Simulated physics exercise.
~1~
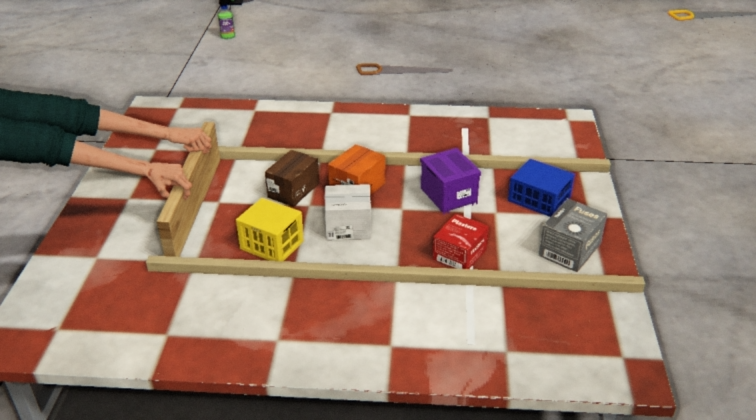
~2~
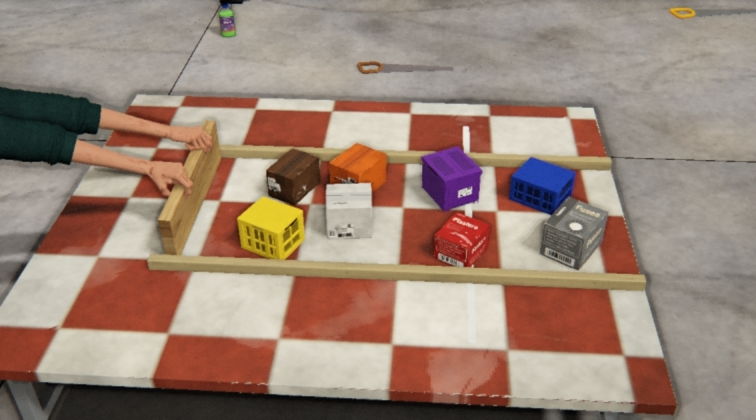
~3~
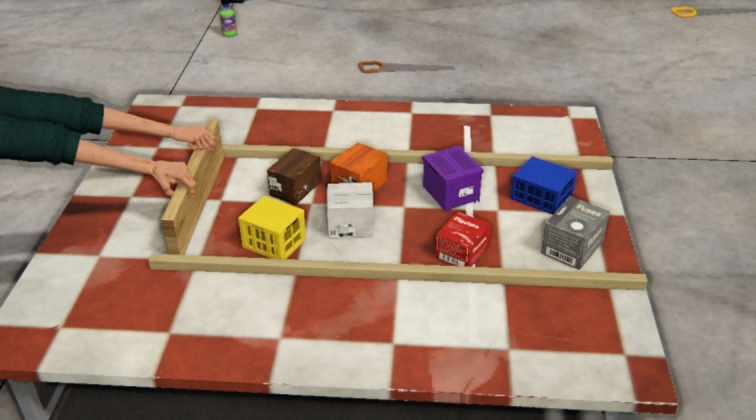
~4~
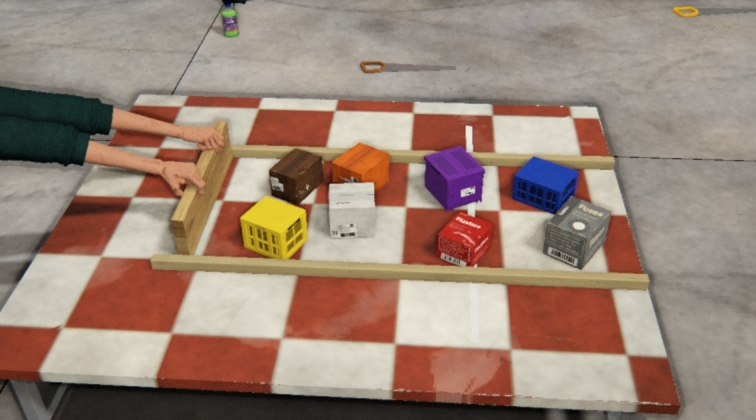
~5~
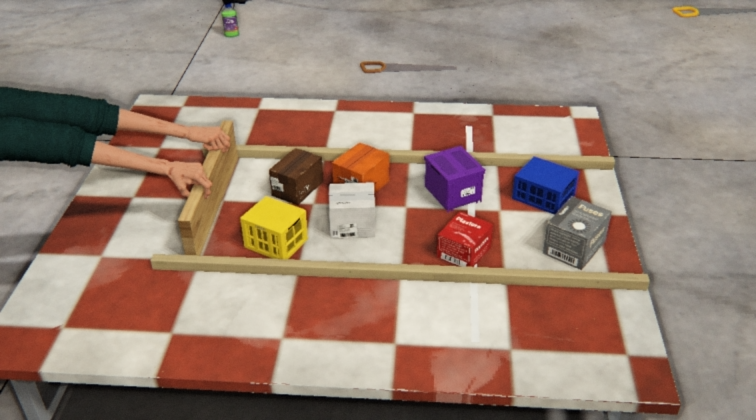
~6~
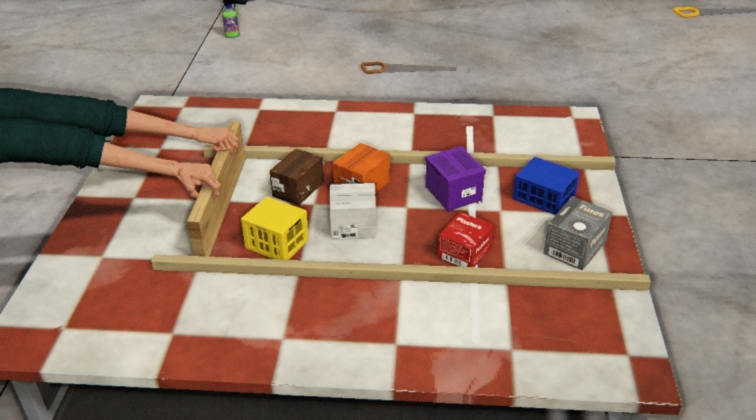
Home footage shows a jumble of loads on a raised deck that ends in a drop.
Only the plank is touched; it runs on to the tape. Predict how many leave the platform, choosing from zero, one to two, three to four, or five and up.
The count is zero.
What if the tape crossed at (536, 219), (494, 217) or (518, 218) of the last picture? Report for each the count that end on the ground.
Per try in turn: 3, 1, 1.
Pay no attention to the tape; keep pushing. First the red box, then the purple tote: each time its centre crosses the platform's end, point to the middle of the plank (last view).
Near (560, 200), then near (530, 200).
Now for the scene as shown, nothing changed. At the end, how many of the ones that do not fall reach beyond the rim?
That'd be 1.
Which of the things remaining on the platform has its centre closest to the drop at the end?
The blue crate winds up nearest.
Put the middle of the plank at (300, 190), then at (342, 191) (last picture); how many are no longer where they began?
The number moved is 4 and then 4.
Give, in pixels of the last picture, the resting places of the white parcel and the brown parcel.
The white parcel settles near (519, 205); as for the brown parcel, near (489, 180).
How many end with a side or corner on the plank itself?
All in all, 2.
A little later, none off yet; grey box at rest near (578, 233); blue crate at rest near (546, 186); red box at rest near (466, 241).
Next, none off yet; grey box at rest near (578, 233); blue crate shifted a little near (571, 185); red box shifted a little near (492, 241).
When it is over, the number that fall off is zero.
